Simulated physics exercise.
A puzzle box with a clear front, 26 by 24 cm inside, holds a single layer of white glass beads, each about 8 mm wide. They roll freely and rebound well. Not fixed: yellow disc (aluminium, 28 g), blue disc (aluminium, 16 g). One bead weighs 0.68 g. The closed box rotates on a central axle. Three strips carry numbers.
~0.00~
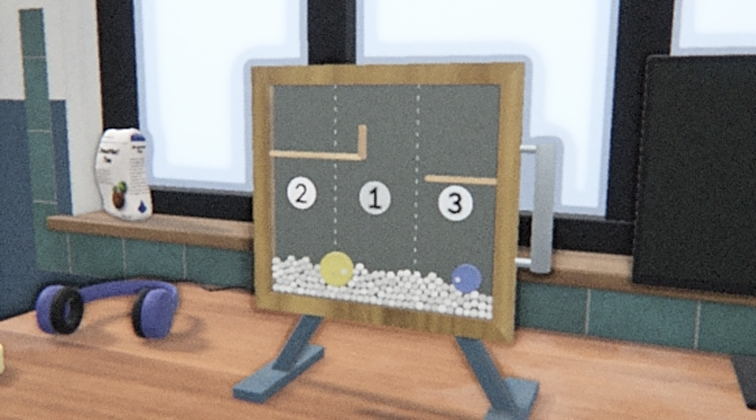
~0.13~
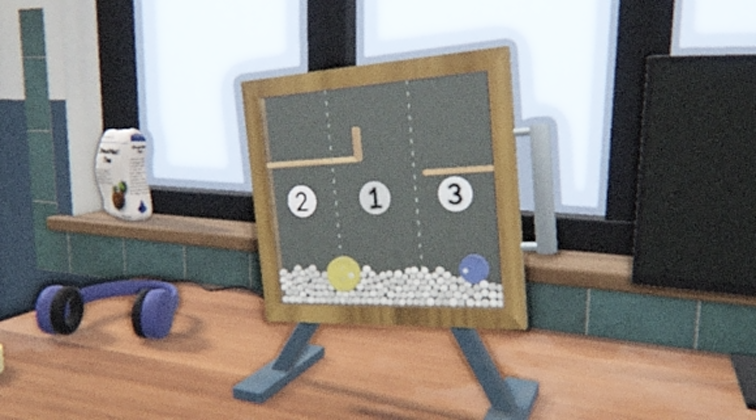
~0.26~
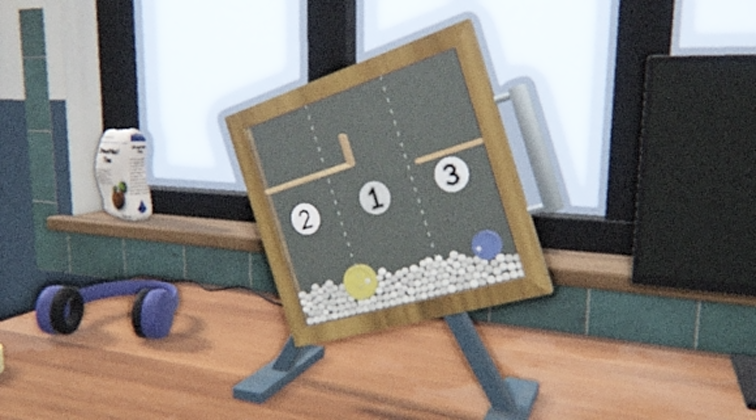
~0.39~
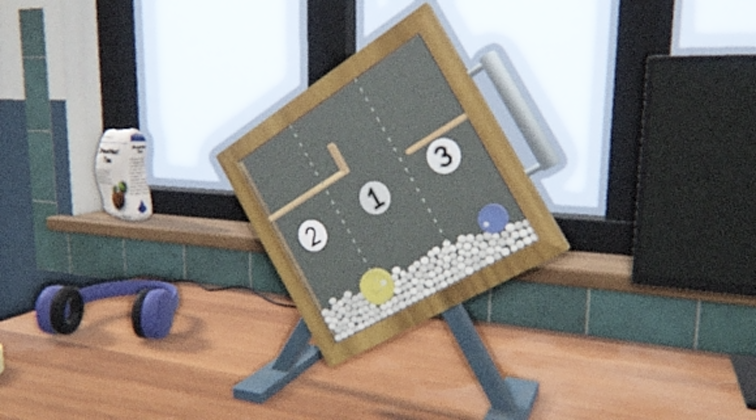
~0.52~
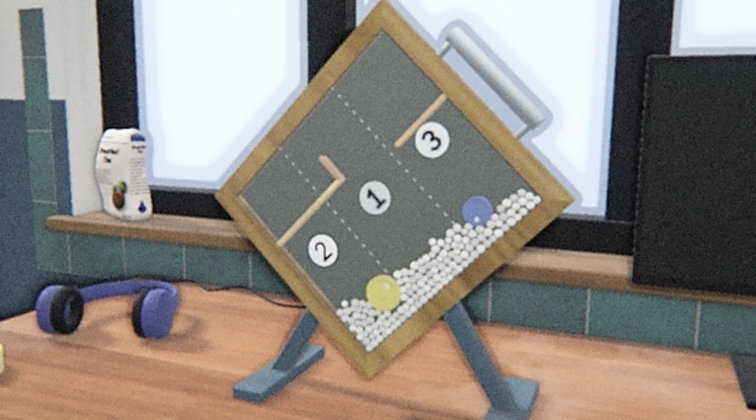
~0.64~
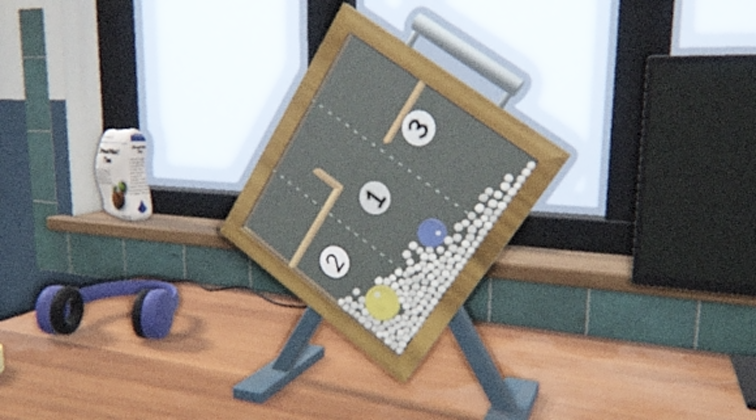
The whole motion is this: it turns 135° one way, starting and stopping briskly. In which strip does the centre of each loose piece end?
Blue disc: 2; yellow disc: 2.
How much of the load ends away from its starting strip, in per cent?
About 65 per cent.
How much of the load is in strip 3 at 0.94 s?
Roughly 0 per cent.
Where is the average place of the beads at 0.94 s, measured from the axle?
Some 6 cm right and 9 cm below.
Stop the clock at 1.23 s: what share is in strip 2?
About 100 per cent.
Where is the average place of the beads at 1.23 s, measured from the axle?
About 9 cm right and 6 cm below.
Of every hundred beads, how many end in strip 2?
Roughly 95 per cent.
After 0.94 s, it stands 88° anticlockwise; the beads' middle is 6 cm right of and 9 cm below the centre; no. 1, 15 %, no. 2, 85 %; yellow disc in no. 2; blue disc in no. 2.
After 1.23 s, it stands 117° anticlockwise; the beads' middle is 9 cm right of and 6 cm below the centre; no. 2, 100 %; yellow disc in no. 2; blue disc in no. 2.
After 1.48 s, it stands 135° anticlockwise; the beads' middle is 9 cm right of and 4 cm below the centre; no. 2, 100 %; yellow disc in no. 2; blue disc in no. 2.
Settled by 2.4 s, it stands 135° anticlockwise; no. 1, 5 %, no. 2, 95 %, no. 3, 0 %; yellow disc in no. 2; blue disc in no. 2.
